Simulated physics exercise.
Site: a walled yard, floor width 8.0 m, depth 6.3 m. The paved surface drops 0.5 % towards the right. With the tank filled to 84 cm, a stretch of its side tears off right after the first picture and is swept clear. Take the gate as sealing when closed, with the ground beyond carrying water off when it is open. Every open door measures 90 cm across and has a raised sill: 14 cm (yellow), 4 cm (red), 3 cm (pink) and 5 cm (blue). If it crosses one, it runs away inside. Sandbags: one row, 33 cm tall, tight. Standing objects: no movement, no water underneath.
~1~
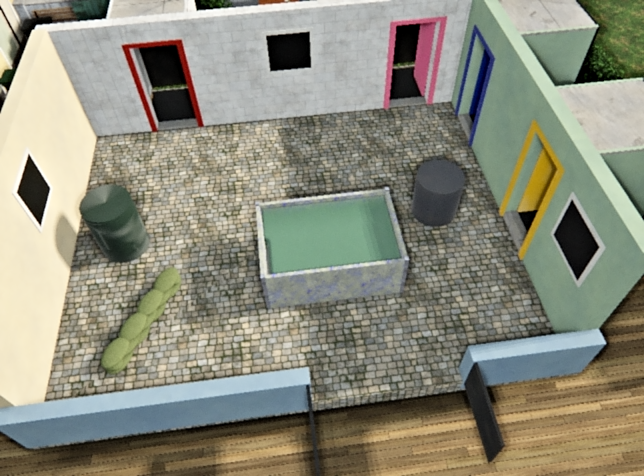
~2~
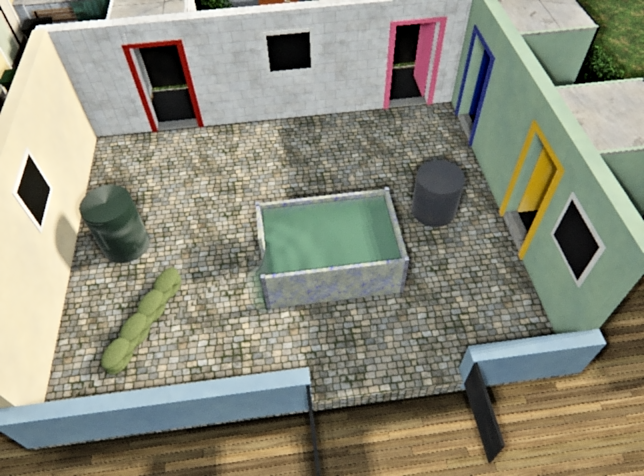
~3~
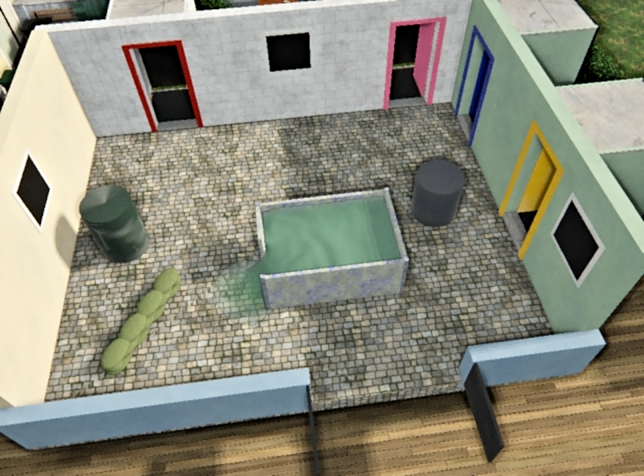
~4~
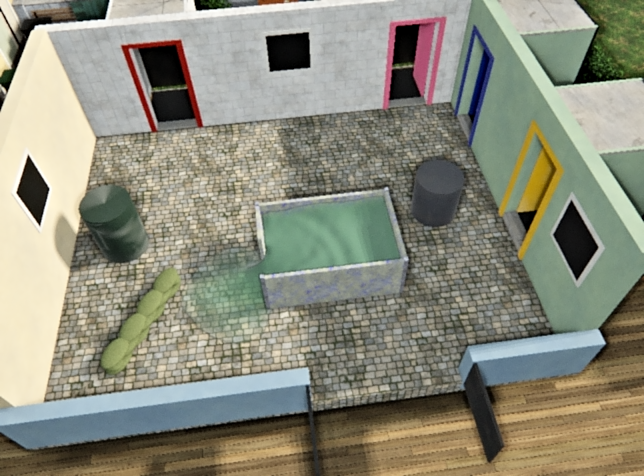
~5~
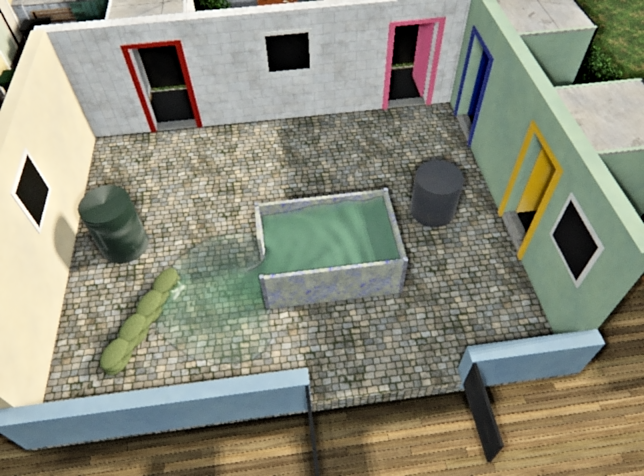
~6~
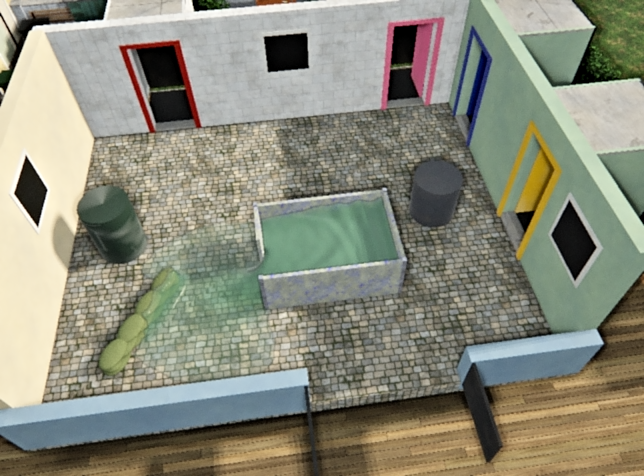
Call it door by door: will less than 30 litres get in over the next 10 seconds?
Yellow door - yes, less; red door - no, 30 litres or more; pink door - yes, less; blue door - yes, less.
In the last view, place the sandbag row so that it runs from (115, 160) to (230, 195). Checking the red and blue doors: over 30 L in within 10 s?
Then the red door is short of it and the blue door is short of it.
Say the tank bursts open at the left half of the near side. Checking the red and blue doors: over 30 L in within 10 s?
Result: Red limit not passed, blue limit not passed.
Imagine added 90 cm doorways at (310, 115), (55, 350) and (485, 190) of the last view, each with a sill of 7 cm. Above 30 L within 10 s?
The first one doesn't reach it, the second one exceeds it, and the third one doesn't reach it.
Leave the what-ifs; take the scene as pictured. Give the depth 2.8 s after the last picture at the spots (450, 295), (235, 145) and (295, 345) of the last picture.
Approximately 0, 1 and 4 centimetres, going through them in turn.
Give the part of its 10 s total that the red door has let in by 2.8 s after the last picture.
I'd put it at about 10 per cent by that point.
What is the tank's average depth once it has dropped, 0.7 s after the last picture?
I'd put the average depth near 58 cm.
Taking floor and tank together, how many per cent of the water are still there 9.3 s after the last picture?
About 92 per cent.
Then, 0.7 s after the last picture water covers 15 % of the floor and is deepest (48 cm) near (126, 413); yellow door not reached, red door not reached, pink door not reached, blue door not reached.
Then, 1.5 s after the last picture water covers 25 % of the floor and is deepest (42 cm) near (138, 411); yellow door not reached, red door not reached, pink door not reached, blue door not reached.
Then, 2.8 s after the last picture water covers 45 % of the floor and is deepest (30 cm) near (51, 423); yellow door not reached, red door 8 cm at the sill, 16 L in, pink door not reached, blue door not reached.
Then, 5.3 s after the last picture water covers 65 % of the floor and is deepest (18 cm) near (110, 268); yellow door not reached, red door 12 cm at the sill, 76 L in, pink door not reached, blue door not reached.
Then, 9.3 s after the last picture water covers 90 % of the floor and is deepest (10 cm) near (138, 411); yellow door 5 cm at the sill, 0 L in, red door 7 cm at the sill, 149 L in, pink door 3 cm at the sill, 0 L in, blue door 7 cm at the sill, 4 L in.
